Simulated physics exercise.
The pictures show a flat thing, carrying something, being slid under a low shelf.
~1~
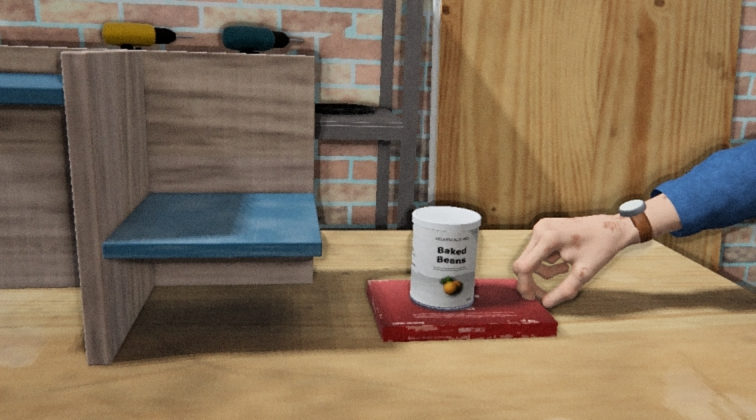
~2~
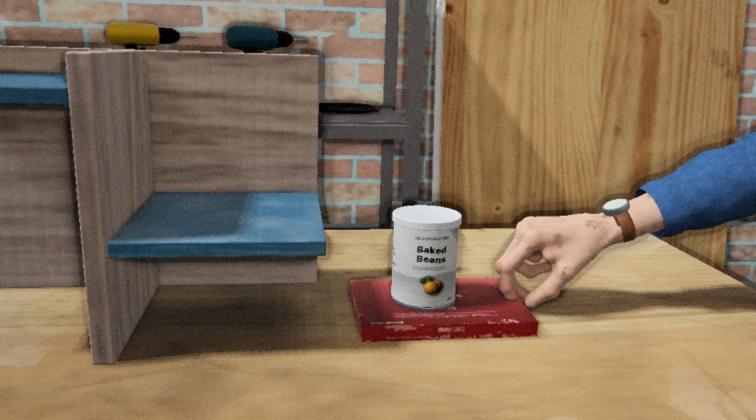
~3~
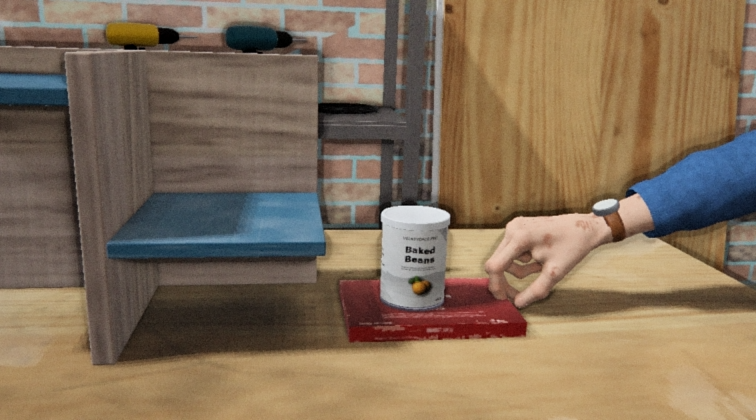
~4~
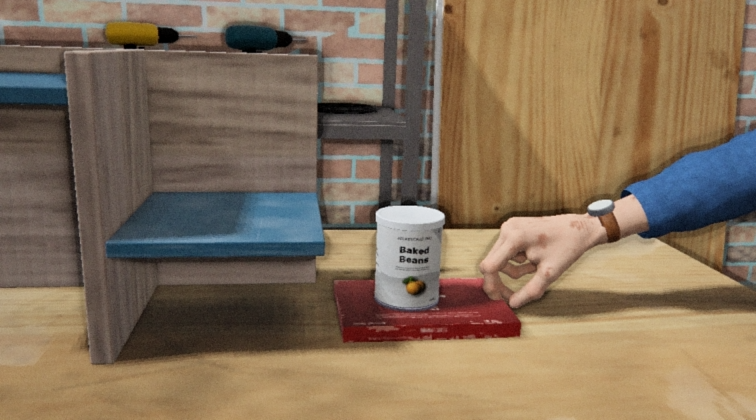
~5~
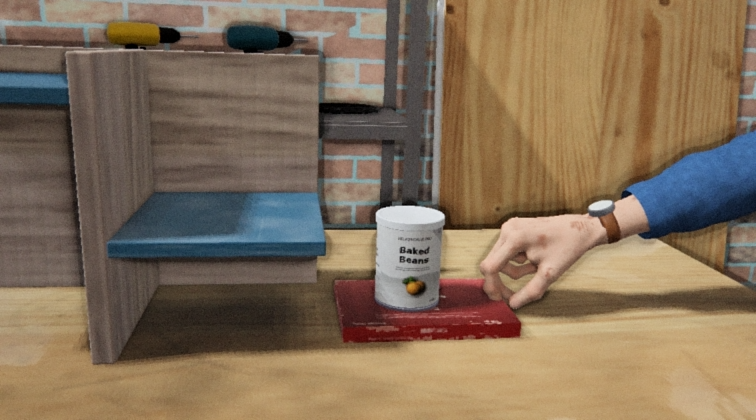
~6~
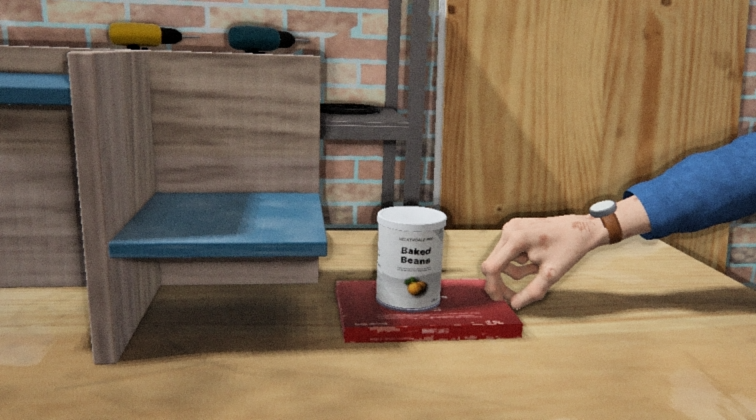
On a wooden tabletop beside a blue-shelved wooden unit, a hand in a blue sleeve and wristwatch pushes a flat red packet carrying a white pot labelled baked beans. The packet and pot slide a short way left toward the low shelf, then stay almost still, the hand remaining at the packet's right edge.
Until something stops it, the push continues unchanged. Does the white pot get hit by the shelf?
Bumps the top.
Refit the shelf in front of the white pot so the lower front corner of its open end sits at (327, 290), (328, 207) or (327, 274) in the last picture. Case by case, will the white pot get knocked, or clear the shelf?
Lab note - outcomes in order: Contact / no contact / contact.
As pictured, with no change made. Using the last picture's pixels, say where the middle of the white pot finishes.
Near (315, 270).
Then, 1.30 s past the last view, white pot leaning 16° off how it started near (351, 252).
Then, 1.78 s past the last view, white pot leaning 56° off how it started near (352, 251).
Then, 1.94 s past the last view, white pot on its side near (368, 269).
Finally, the white pot strikes the shelf, near (315, 270).
